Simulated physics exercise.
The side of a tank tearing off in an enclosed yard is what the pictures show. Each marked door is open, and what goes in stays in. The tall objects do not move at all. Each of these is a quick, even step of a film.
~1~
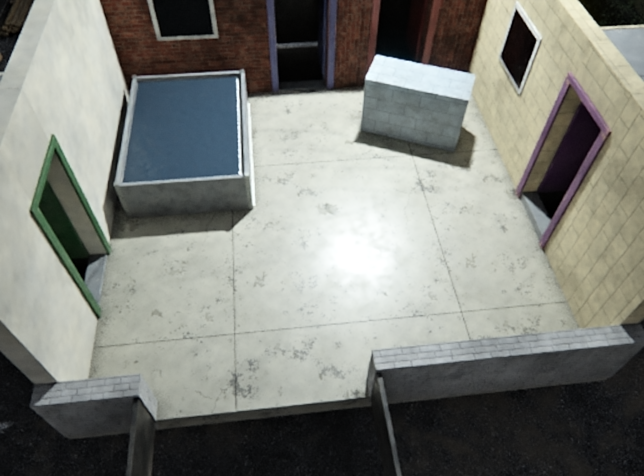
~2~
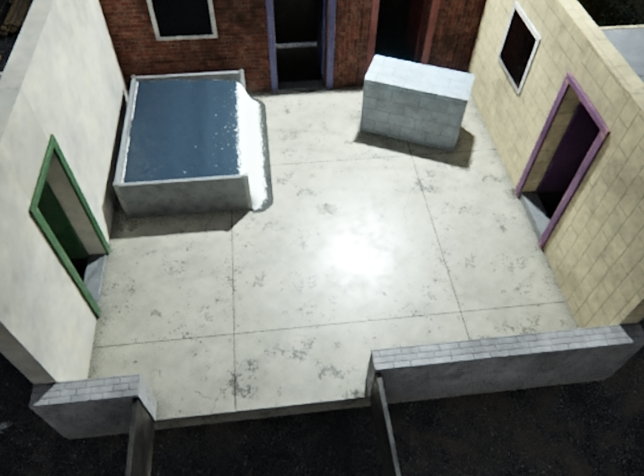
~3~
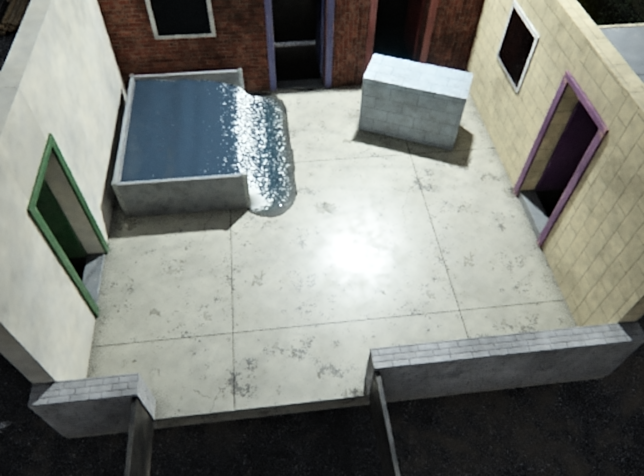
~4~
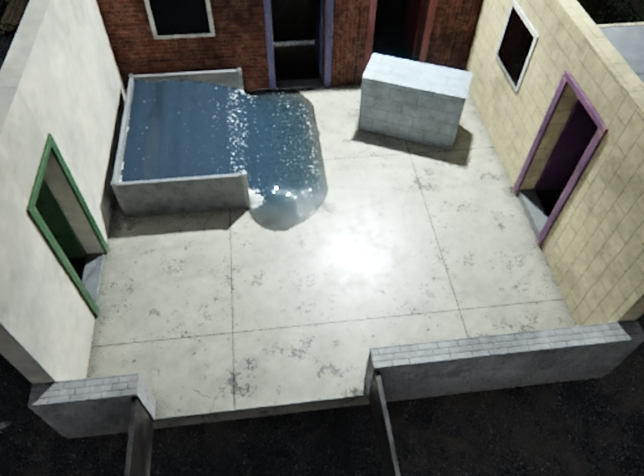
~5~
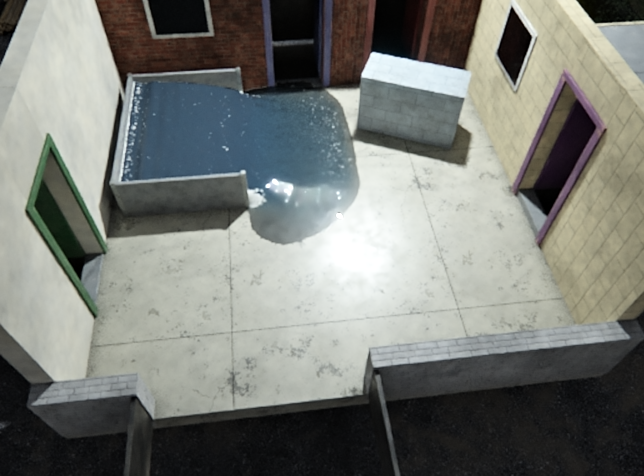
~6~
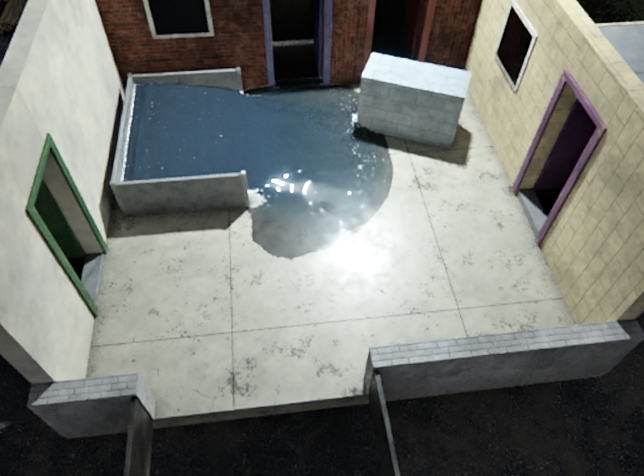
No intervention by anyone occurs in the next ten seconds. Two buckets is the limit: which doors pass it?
The purple door will most likely exceed two buckets. The blue door will most likely exceed two buckets. The red door will most likely not exceed two buckets. The green door will most likely exceed two buckets.
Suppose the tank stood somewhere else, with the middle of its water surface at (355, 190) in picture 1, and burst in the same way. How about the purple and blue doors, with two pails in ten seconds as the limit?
Result: Purple door tops the limit; blue door stays inside the limit.
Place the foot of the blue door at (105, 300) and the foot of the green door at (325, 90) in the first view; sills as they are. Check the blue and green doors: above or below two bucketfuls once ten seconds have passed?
What you'd see: The blue door tops the limit and the green door tops the limit.
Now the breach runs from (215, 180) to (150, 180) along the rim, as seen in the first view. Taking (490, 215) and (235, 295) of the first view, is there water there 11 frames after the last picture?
Order as given: Unwetted, then inundated.
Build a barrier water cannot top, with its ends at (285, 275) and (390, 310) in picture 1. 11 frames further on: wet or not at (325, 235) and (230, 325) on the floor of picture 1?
Result, in order: Swamped / bone-dry.
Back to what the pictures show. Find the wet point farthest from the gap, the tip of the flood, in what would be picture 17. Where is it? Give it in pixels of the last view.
My estimate: Roughly (547, 279).
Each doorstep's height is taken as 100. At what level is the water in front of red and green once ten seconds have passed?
Close to 20 per cent for the first one and close to 200 per cent for the second.
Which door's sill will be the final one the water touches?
I say the green one.
A moment on, water covers 45 % of the floor; the purple door not reached, the blue door under two buckets in, the red door wet at the sill, nothing in, the green door not reached.
Next, water covers 60 % of the floor; the purple door under two buckets in, the blue door over two buckets in, the red door wet at the sill, nothing in, the green door not reached.
Then, water covers 65 % of the floor; the purple door over two buckets in, the blue door far over two buckets in, the red door wet at the sill, nothing in, the green door not reached.
Later, water covers 95 % of the floor; the purple door far over two buckets in, the blue door far over two buckets in, the red door wet at the sill, nothing in, the green door not reached.
In the end, water covers 100 % of the floor; the purple door far over two buckets in, the blue door far over two buckets in, the red door wet at the sill, nothing in, the green door over two buckets in.
